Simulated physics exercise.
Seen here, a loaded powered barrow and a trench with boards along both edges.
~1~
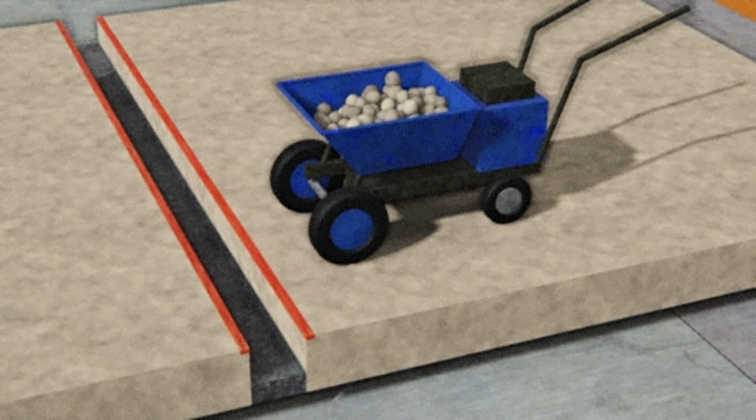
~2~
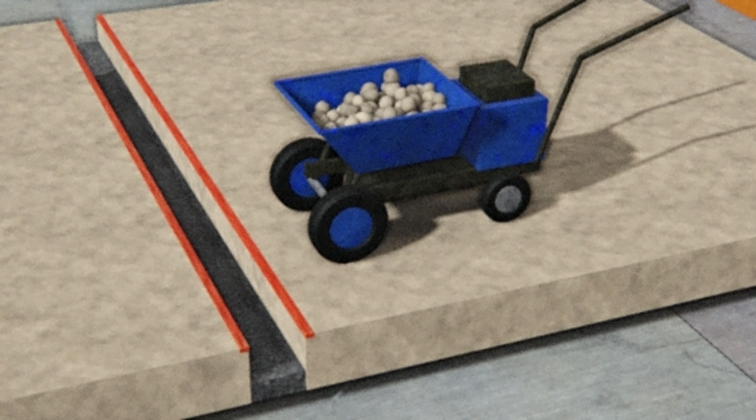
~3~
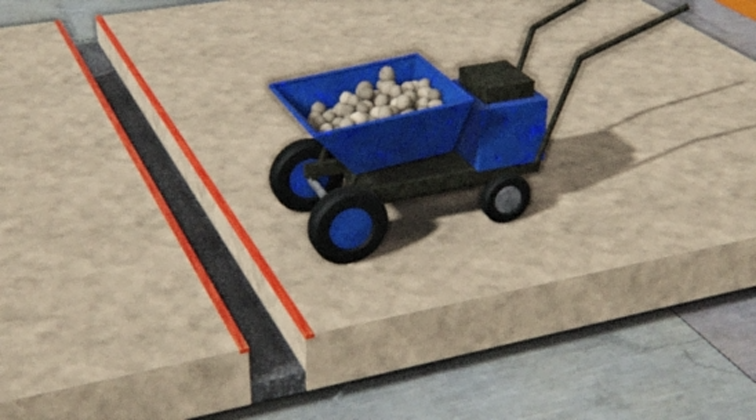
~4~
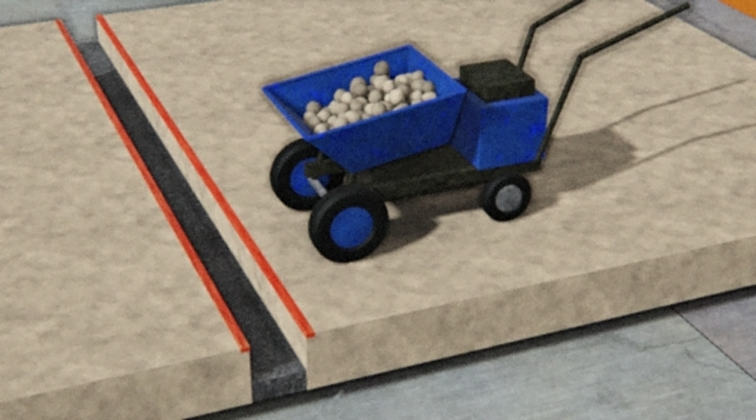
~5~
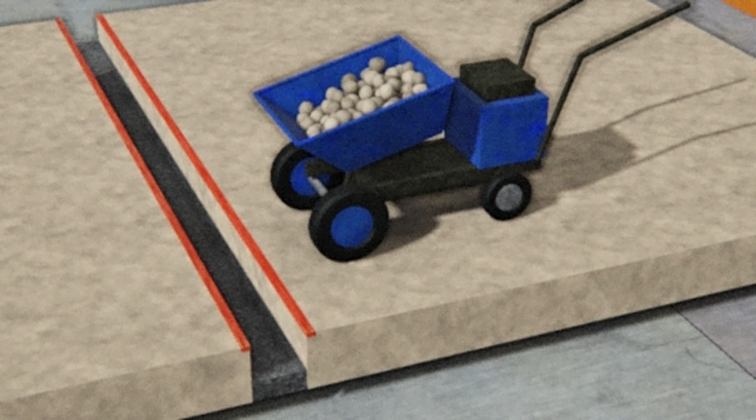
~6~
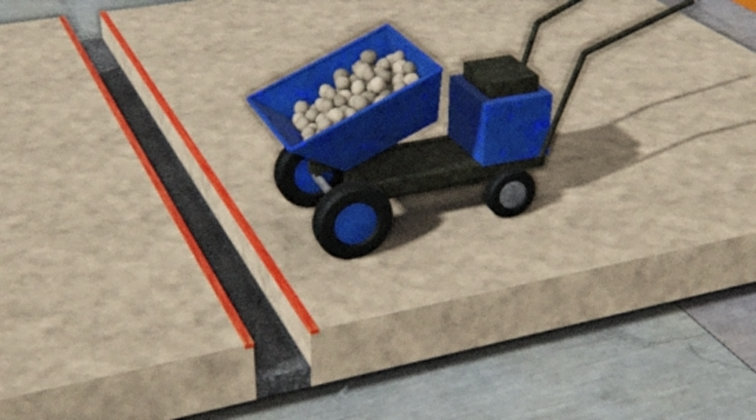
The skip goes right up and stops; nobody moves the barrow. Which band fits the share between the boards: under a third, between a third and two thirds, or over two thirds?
The trench takes from one third to two thirds.
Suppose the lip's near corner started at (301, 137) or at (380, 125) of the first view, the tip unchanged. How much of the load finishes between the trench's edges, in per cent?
About 10 and 70 per cent.
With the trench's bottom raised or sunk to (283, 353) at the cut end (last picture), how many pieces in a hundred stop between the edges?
About 40 per cent.
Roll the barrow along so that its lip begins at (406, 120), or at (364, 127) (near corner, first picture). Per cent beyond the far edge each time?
First some 0, then 0 per cent.
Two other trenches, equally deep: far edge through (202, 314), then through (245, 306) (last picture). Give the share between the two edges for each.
About 90 and 20 per cent.
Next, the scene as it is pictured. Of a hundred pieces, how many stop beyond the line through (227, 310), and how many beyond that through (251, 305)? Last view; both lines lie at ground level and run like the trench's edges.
About 40 and 60 per cent.
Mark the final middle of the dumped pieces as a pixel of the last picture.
Around (211, 267).
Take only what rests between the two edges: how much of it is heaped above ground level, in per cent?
Near 0 %.
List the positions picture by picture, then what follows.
Lip of the skip (323, 134), level; top of the load (388, 106), river pebbles; first edge of the trench (288, 301); far edge (225, 314), the trench under half as wide as the skip, and about as deep as wide, in the first picture.
Lip of the skip (321, 133), tipped barely; top of the load (401, 94), in the second picture.
Lip of the skip (315, 136), tipped barely; top of the load (396, 92), in the third picture.
Lip of the skip (308, 139), tipped a little; top of the load (388, 98), in the fourth picture.
Lip of the skip (298, 145), tipped a little; top of the load (388, 81), in the fifth picture.
Lip of the skip (291, 151), tipped clearly; top of the load (379, 73); first edge of the trench (292, 296); far edge (229, 309), in the sixth picture.
Just after the last frame, skip tipped steeply; every one in the skip.
A moment on, skip tipped right over; the larger part in the skip; about a tenth in or heaped over the trench; about a tenth beyond it; just a few falling.
Further on, skip tipped right over; about a tenth in the skip; roughly half in or heaped over the trench; roughly half beyond it.
When it is over, skip tipped right over; roughly half in or heaped over the trench; roughly half beyond it.
